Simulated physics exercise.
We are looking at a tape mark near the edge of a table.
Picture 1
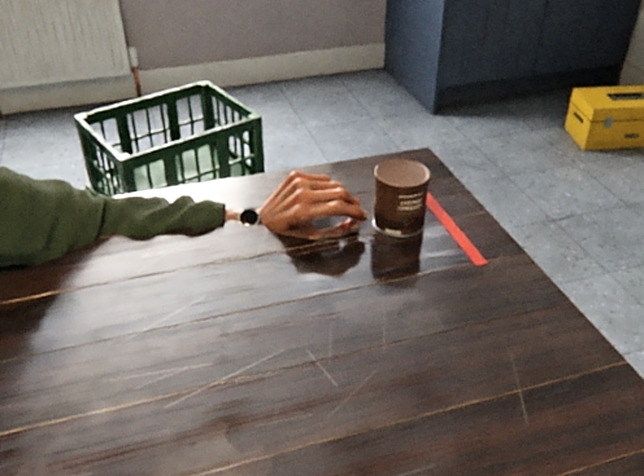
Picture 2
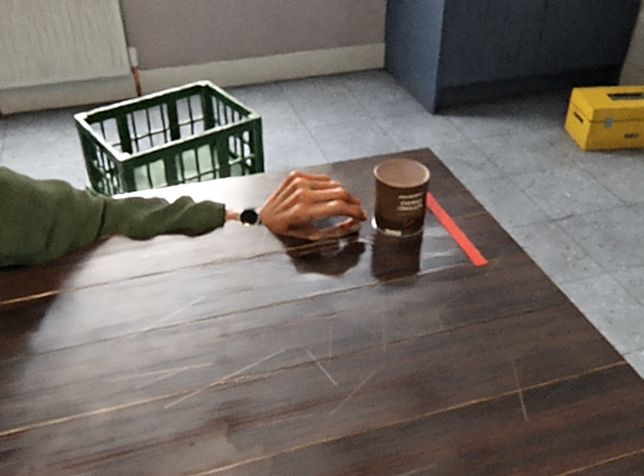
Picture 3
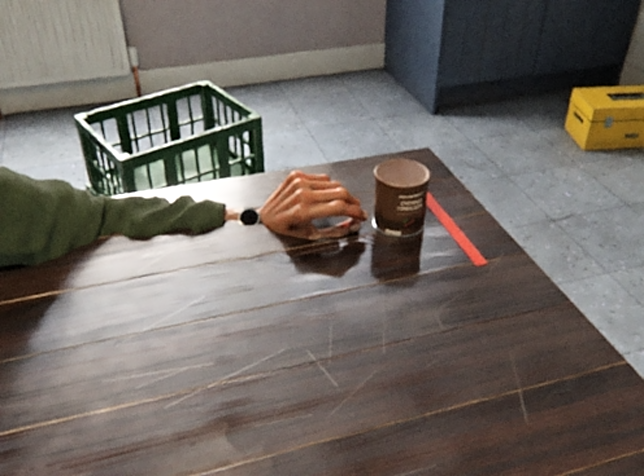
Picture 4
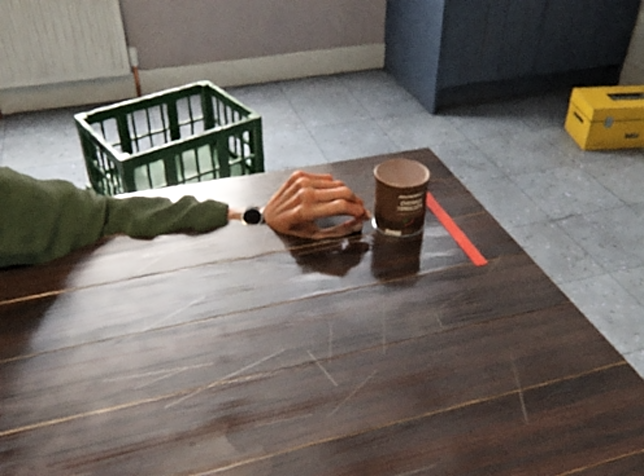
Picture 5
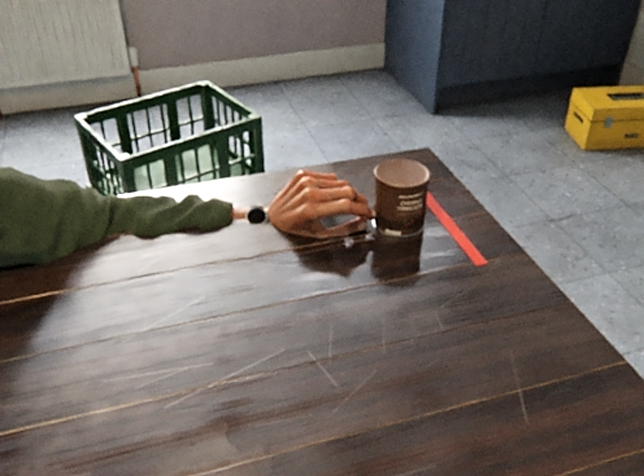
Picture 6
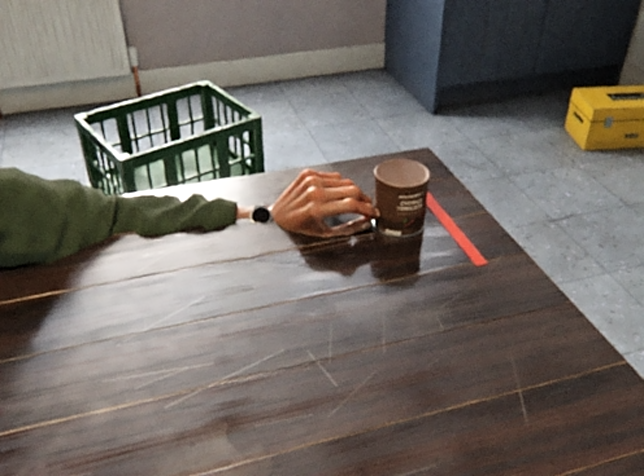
A brown pot stood still beside a red tape mark near the table's edge, while a hand in a green sleeve, resting just left of it, crept slightly right until its fingers met the pot.
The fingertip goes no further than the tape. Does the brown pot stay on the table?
Yes, it stays on the table.
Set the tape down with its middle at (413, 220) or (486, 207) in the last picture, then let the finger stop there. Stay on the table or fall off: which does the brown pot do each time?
Well, the brown pot does not go over the first time and does not stay on the second time.
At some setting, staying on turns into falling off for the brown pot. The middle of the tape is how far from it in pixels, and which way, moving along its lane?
The switch comes after some 16 pixels of movement to the right.
Then, 0.50 s later than the last frame, brown pot shifted about its own width near (433, 193).
When it is over, the brown pot remains on top, near (474, 185).
